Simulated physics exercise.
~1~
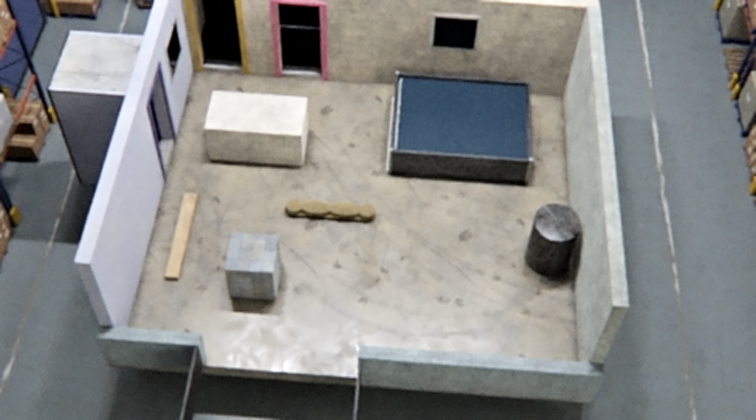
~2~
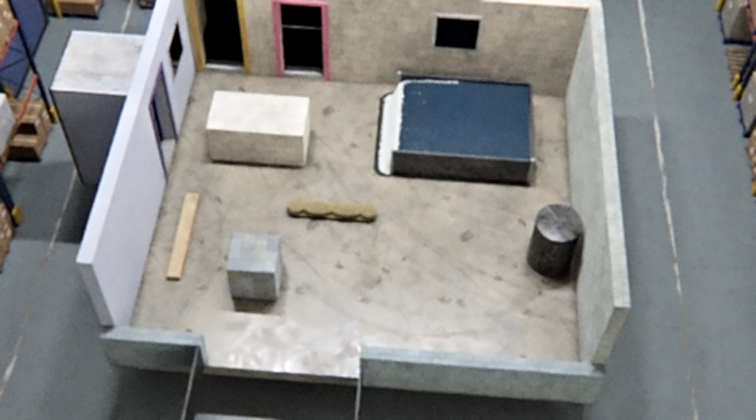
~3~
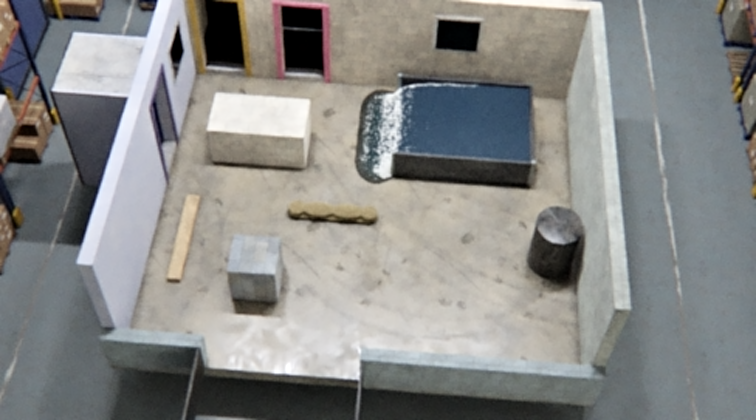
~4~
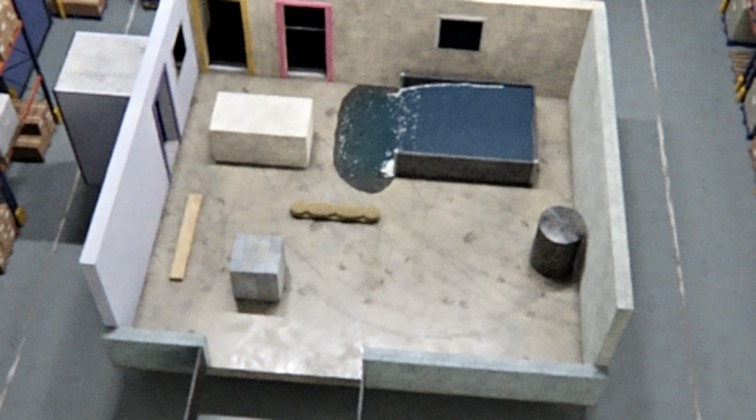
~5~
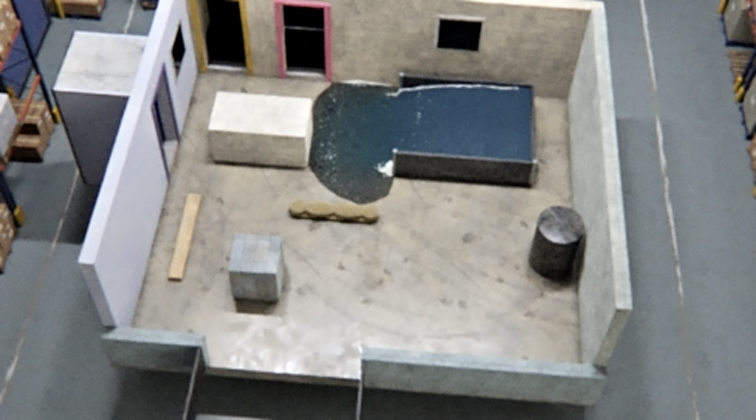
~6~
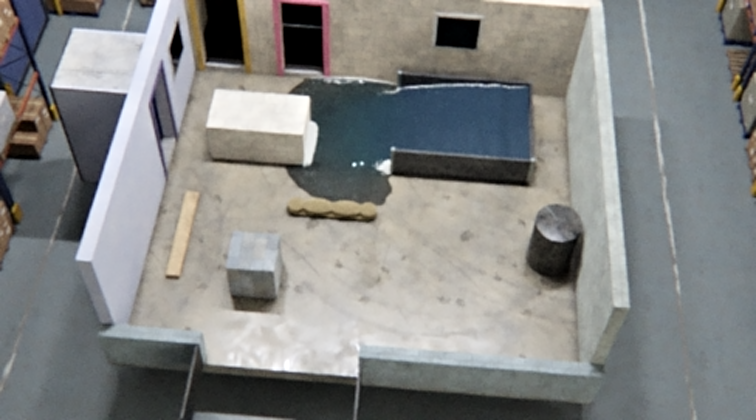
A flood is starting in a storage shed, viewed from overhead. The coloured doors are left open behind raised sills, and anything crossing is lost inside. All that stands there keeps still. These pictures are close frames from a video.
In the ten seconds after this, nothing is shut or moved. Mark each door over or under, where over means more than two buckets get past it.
Pink door - over; blue door - under; yellow door - over.
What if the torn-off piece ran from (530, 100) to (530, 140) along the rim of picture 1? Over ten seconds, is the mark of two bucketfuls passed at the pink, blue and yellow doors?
Result - pink door does not reach it, blue door does not reach it, yellow door does not reach it.
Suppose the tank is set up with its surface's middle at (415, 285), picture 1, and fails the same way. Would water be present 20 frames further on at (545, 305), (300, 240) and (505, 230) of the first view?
Result: Spared; inundated; spared.
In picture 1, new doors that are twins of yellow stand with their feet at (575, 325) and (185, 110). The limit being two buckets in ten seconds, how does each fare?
Lab note, doors in listed order: Under the limit, over the limit.
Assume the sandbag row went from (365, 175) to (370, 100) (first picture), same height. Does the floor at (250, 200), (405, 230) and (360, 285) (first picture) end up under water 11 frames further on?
Readings in sequence: Wet through / wet through / wet through.
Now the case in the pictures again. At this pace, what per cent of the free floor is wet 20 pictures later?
That works out to some 45 in a hundred.
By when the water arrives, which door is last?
I pick the blue-painted one.
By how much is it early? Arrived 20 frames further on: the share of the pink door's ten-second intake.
Working it through, I arrive at 65 %.
A moment on, water covers 25 % of the floor; the pink door wet at the sill, nothing in, the blue door not reached, the yellow door wet at the sill, nothing in.
Next, water covers 30 % of the floor; the pink door under two buckets in, the blue door wet at the sill, nothing in, the yellow door under two buckets in.
Then, water covers 45 % of the floor; the pink door over two buckets in, the blue door wet at the sill, nothing in, the yellow door over two buckets in.
Later, water covers 65 % of the floor; the pink door far over two buckets in, the blue door wet at the sill, nothing in, the yellow door far over two buckets in.
In the end, water covers 95 % of the floor; the pink door far over two buckets in, the blue door wet at the sill, nothing in, the yellow door far over two buckets in.
